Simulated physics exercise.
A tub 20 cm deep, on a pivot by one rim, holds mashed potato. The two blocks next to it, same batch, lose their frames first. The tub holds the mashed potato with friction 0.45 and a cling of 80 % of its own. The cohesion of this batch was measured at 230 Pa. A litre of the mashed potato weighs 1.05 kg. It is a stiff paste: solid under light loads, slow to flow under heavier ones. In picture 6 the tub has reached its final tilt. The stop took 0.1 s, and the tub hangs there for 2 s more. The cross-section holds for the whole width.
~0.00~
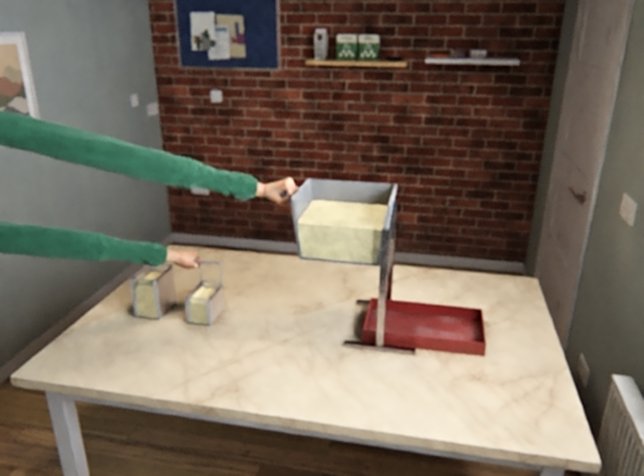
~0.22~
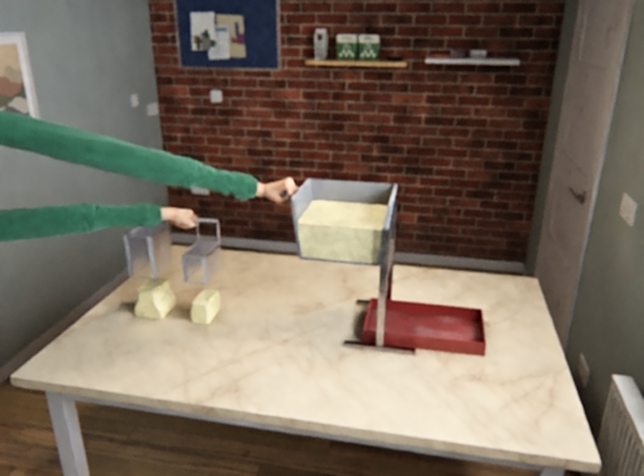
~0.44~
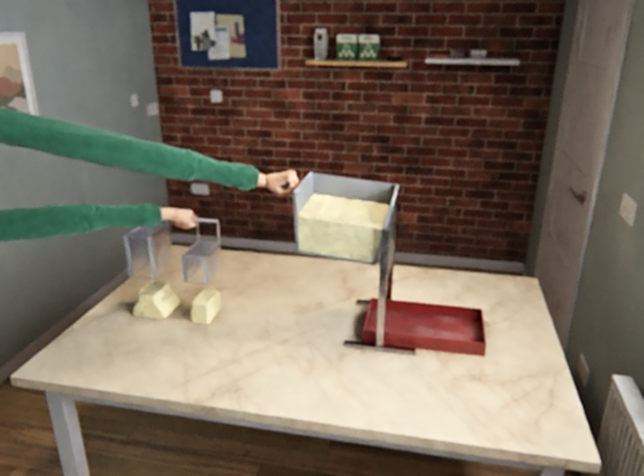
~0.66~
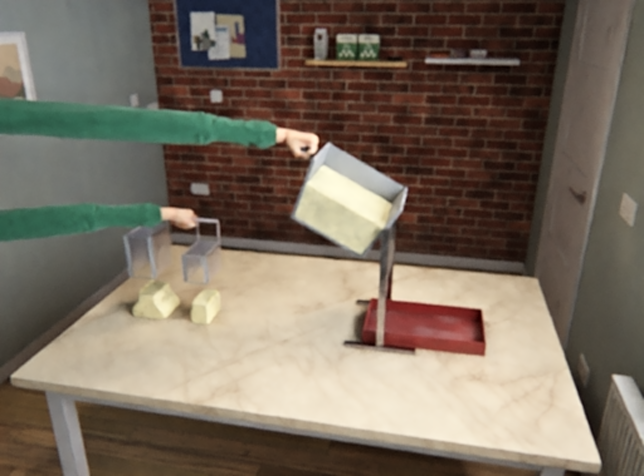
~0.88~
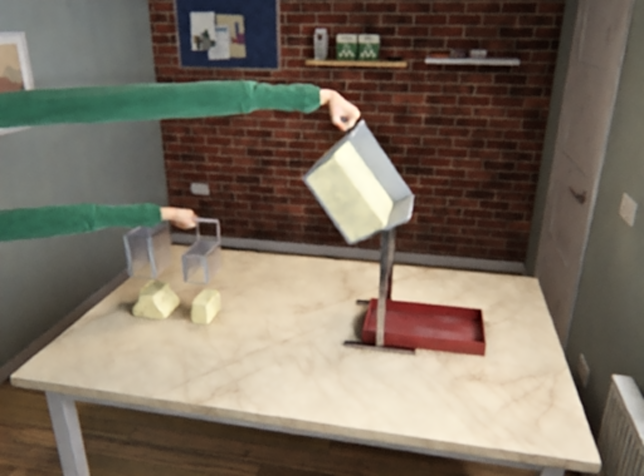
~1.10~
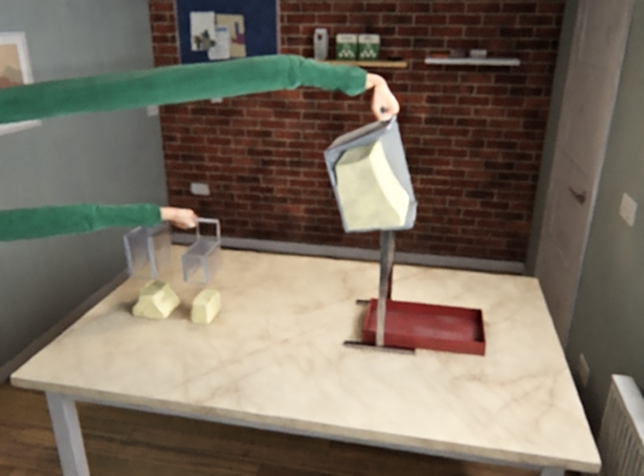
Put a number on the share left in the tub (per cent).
The share left in the tub is near 67 %.
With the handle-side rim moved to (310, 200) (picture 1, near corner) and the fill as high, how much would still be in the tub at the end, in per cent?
It would be near 90 %.
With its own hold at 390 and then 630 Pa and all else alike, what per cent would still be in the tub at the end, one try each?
In that order: 100 %, 100 %.
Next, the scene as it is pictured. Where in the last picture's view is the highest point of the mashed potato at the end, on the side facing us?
Near (373, 192).
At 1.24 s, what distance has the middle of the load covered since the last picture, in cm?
About 4 cm.
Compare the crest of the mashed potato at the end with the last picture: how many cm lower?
About 11 cm.
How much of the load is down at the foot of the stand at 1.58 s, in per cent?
Some 0 per cent.
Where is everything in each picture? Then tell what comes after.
In the first picture, handle-side rim at (293, 200), tilt 0 degrees; highest point of the mashed potato at (346, 226); test blocks 13 cm, 8.4 cm high (left to right).
In the second picture, handle-side rim at (293, 200), tilt 0 degrees; highest point of the mashed potato at (346, 226); test blocks 10 cm, 8.2 cm high (left to right).
In the third picture, handle-side rim at (296, 193), tilt 5 degrees; highest point of the mashed potato at (301, 216); test blocks 9.5 cm, 8.1 cm high (left to right).
In the fourth picture, handle-side rim at (315, 161), tilt 28 degrees; highest point of the mashed potato at (308, 185); test blocks 9.5 cm, 8.1 cm high (left to right).
In the fifth picture, handle-side rim at (352, 137), tilt 53 degrees; highest point of the mashed potato at (336, 158); test blocks 9.5 cm, 8.1 cm high (left to right).
In the sixth picture, handle-side rim at (388, 131), tilt 73 degrees; highest point of the mashed potato at (368, 158); test blocks 9.5 cm, 8.1 cm high (left to right).
By 1.24 s, the tub is at 74 degrees and holds 94 %.
By 1.41 s, the tub is at 74 degrees and holds 78 %.
By 1.58 s, the tub is at 74 degrees and holds 68 %.
By 1.75 s, the tub is at 74 degrees and holds 67 %.
By 3.10 s, at the end, the tub is at 74 degrees and holds 67 %.
